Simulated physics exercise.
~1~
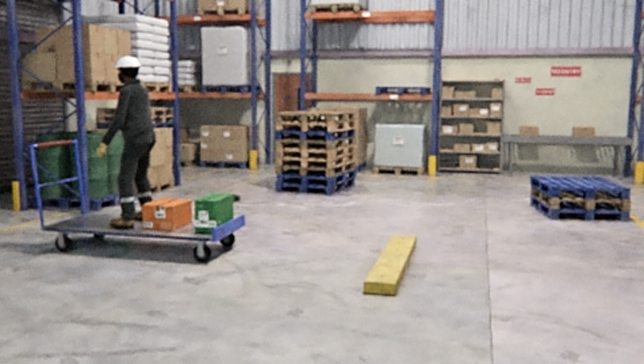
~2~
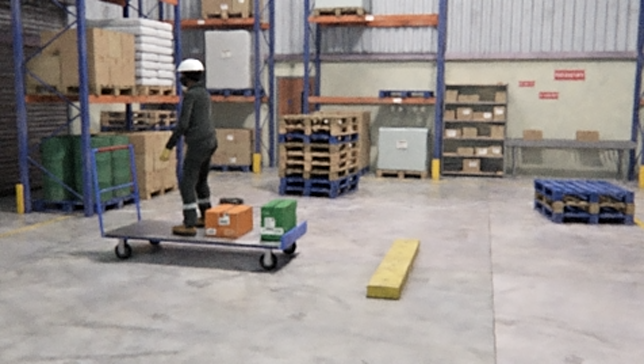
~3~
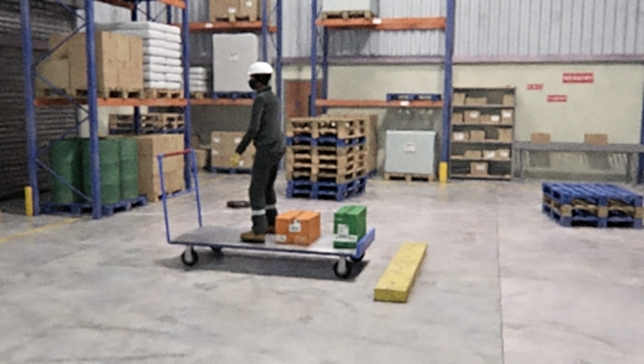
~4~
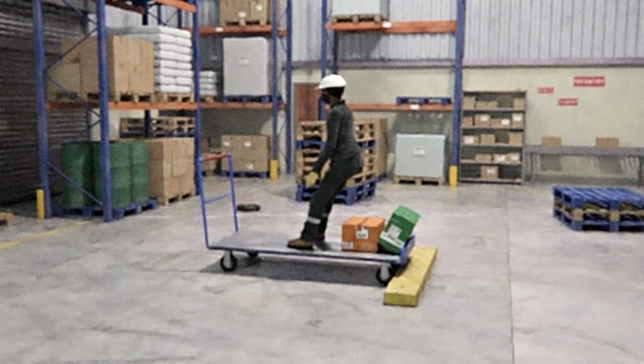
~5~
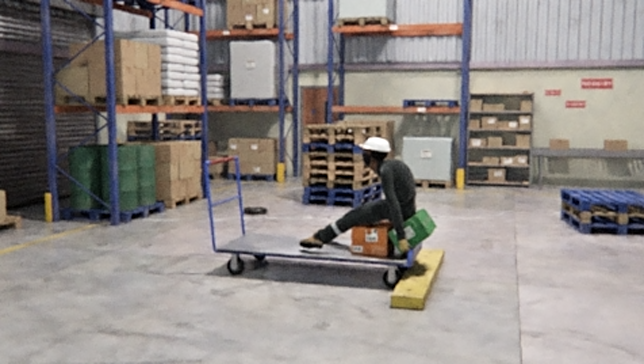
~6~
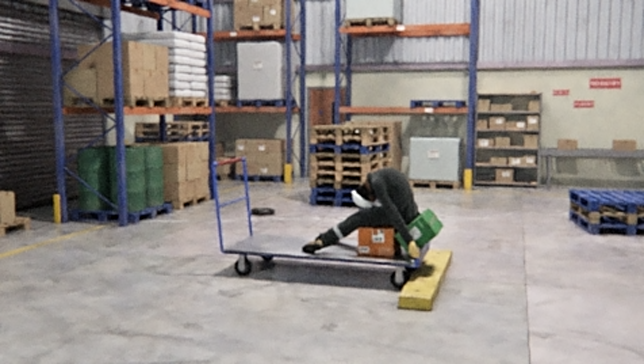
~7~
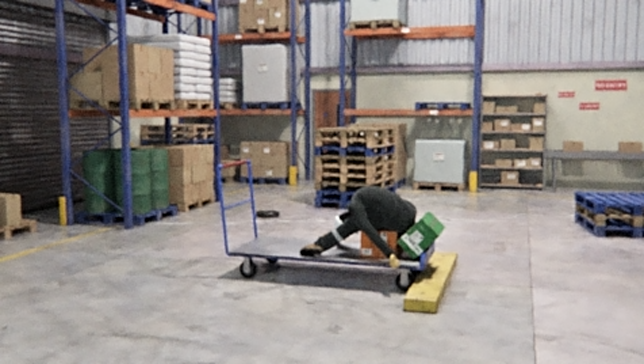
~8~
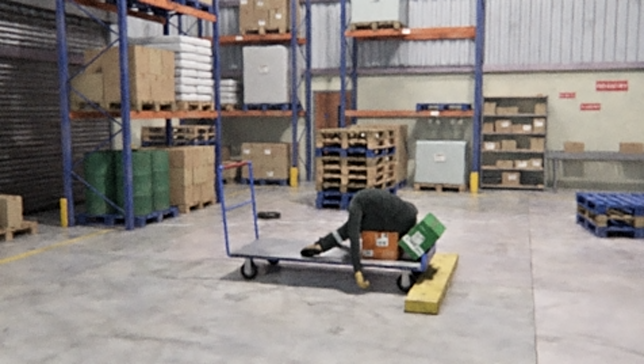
A flatbed trolley rolls right into a yellow kerb, and its standing rider slumps over the parcels.
